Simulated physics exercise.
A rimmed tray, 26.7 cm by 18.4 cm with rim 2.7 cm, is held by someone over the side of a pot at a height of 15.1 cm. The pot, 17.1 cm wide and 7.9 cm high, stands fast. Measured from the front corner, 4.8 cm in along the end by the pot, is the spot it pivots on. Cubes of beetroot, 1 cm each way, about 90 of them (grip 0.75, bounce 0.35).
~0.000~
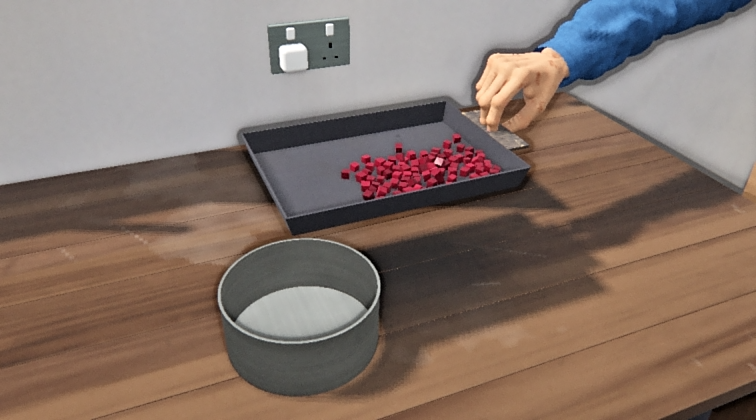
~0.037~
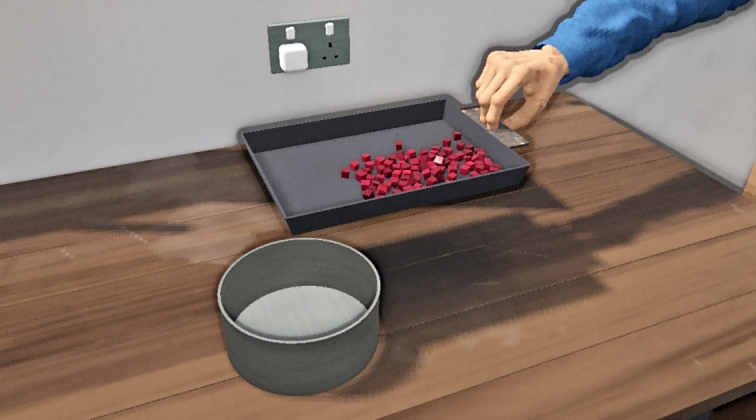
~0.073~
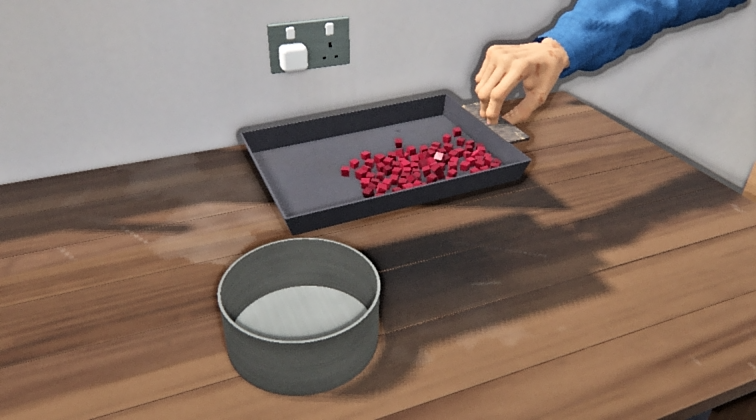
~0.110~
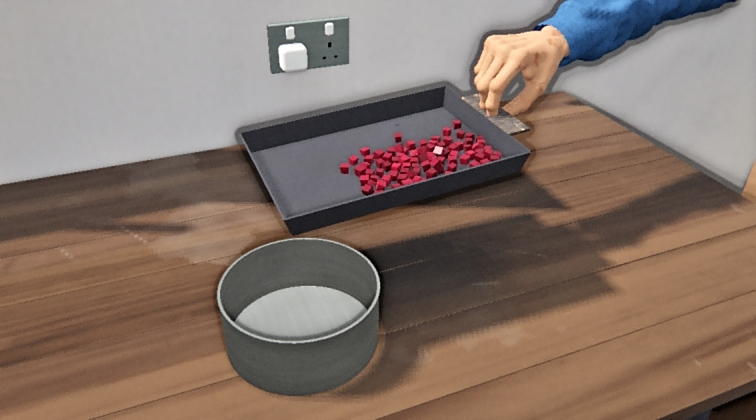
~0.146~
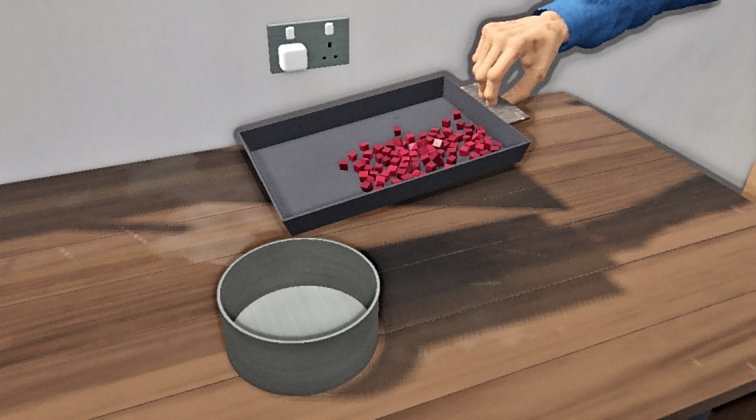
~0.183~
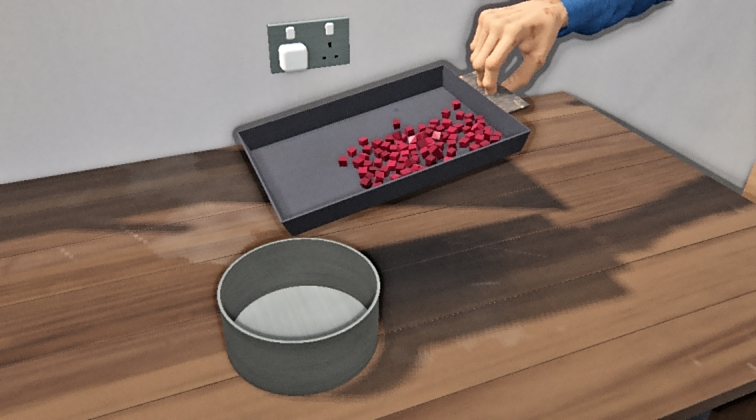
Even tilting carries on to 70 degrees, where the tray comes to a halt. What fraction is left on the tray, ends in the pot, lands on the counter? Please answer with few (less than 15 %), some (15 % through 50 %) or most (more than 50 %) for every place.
Tray: Some, pot: Some, counter: Some.
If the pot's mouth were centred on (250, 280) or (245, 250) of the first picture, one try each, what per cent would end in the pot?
I'd say some 60 per cent for the first and some 35 per cent for the second.
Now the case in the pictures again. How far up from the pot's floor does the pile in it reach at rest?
About 1.0 centimetres.
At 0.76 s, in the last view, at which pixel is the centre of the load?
Approximately (293, 183) in the last view.
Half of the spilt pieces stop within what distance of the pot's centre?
24 cm.
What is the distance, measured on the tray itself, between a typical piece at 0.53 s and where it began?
Roughly 1 cm.
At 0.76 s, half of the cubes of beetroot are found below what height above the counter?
Roughly 18 centimetres, more or less.
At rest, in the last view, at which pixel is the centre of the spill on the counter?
At rest, its centre lies at about (100, 343).
Then, at 0.53 s, tilt 40 degrees; the tray holds 100 %, the pot 0 %.
After 0.76 s, tilt 59 degrees; the tray holds 100 %, the pot 0 %.
After 1.10 s, tilt 70 degrees; the tray holds 45 %, the pot 20 %.
By 2.4 s all is still; tray 40 %, pot 25 %, counter 35 %.
